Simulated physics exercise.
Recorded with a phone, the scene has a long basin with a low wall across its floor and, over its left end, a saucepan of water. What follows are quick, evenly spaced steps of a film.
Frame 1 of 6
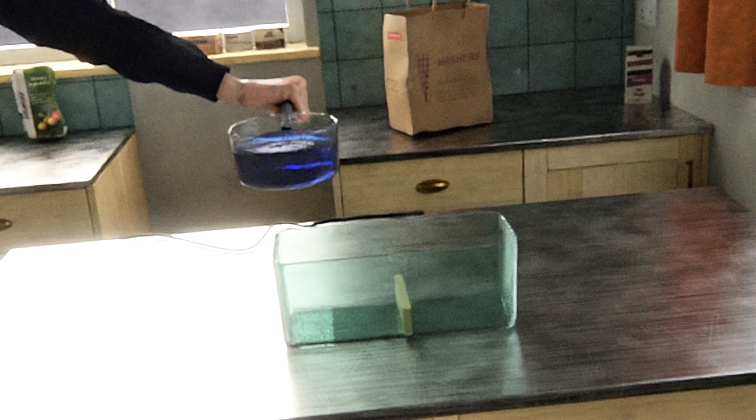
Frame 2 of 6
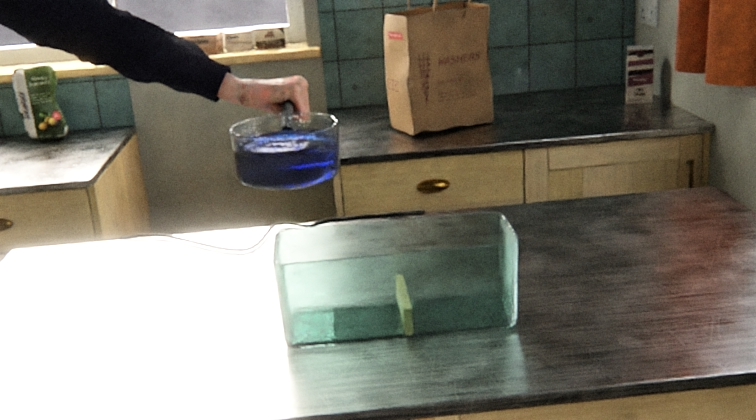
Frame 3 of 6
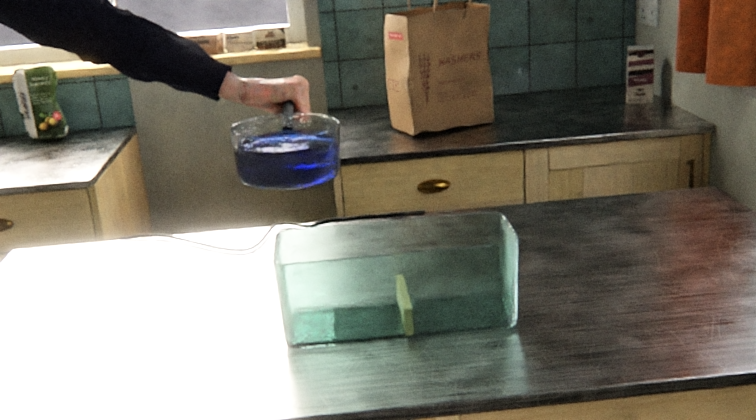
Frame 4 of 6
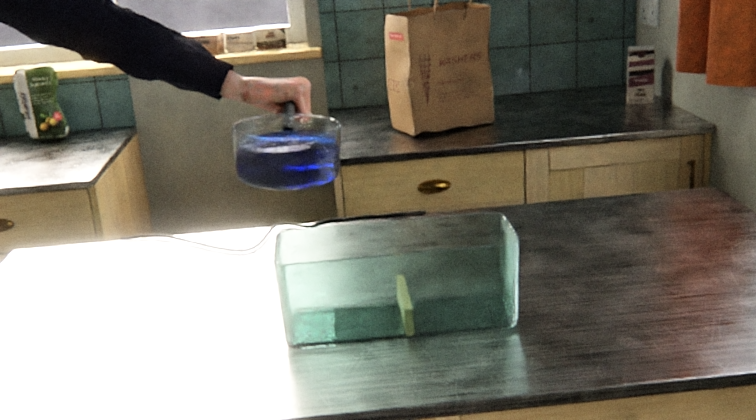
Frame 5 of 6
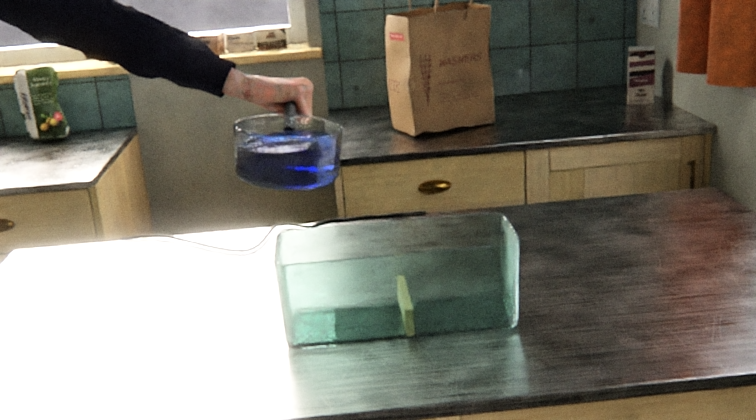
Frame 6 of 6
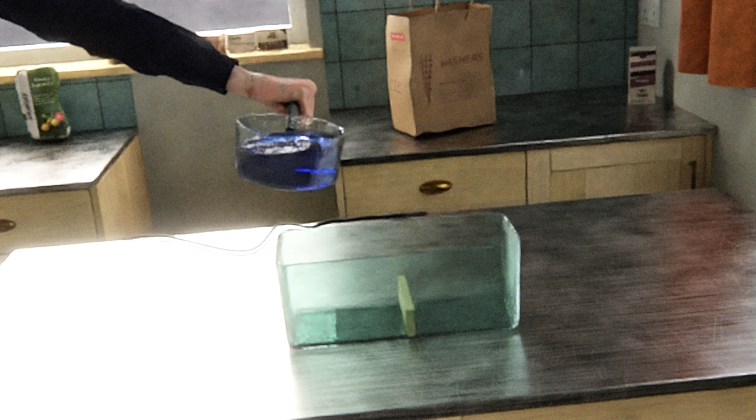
In a kitchen with teal wall tiles and dark worktops, seen from slightly above across a counter, a clear glass basin with a low yellow-green wall across its floor stands near the middle. A dark-sleeved arm from the upper left holds a clear pan of blue water above the basin's left end, with a brown paper bag behind. The hand tilts the pan slightly rightward, the water shifting inside, while the view stays nearly still.
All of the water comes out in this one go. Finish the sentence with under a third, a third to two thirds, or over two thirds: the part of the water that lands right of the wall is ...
It is a third to two thirds.
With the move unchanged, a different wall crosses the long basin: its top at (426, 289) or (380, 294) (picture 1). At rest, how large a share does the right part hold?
Try 1: About 5 percent; try 2: About 70 percent.
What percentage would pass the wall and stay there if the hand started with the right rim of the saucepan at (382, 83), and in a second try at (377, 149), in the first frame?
The first start yields 90 per cent, the second 75 per cent.
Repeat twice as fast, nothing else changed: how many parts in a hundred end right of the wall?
About 25 per cent.
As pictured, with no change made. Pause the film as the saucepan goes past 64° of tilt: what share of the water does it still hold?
I'd put it near 55 %.
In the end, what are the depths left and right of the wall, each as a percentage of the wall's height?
Once it is still, the left part shows 50 per cent and the right part 40.
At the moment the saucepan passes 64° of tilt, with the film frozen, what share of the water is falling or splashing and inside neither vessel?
Share in flight: Approx. 30 %.
A moment on, the saucepan is tipped part way and 57 per cent is still to pour, 8 is left of the wall and 5 right of it.
Next, the saucepan is tipped right over and 8 per cent is still to pour, 43 is left of the wall and 41 right of it.
Then the saucepan is tipped right over and 0 per cent is still to pour, 57 is left of the wall and 42 right of it.
Later the saucepan is tipped right over and 0 per cent is still to pour, 57 is left of the wall and 42 right of it.
In the end 57 per cent lies left of the wall, 42 right of it and 1 outside.
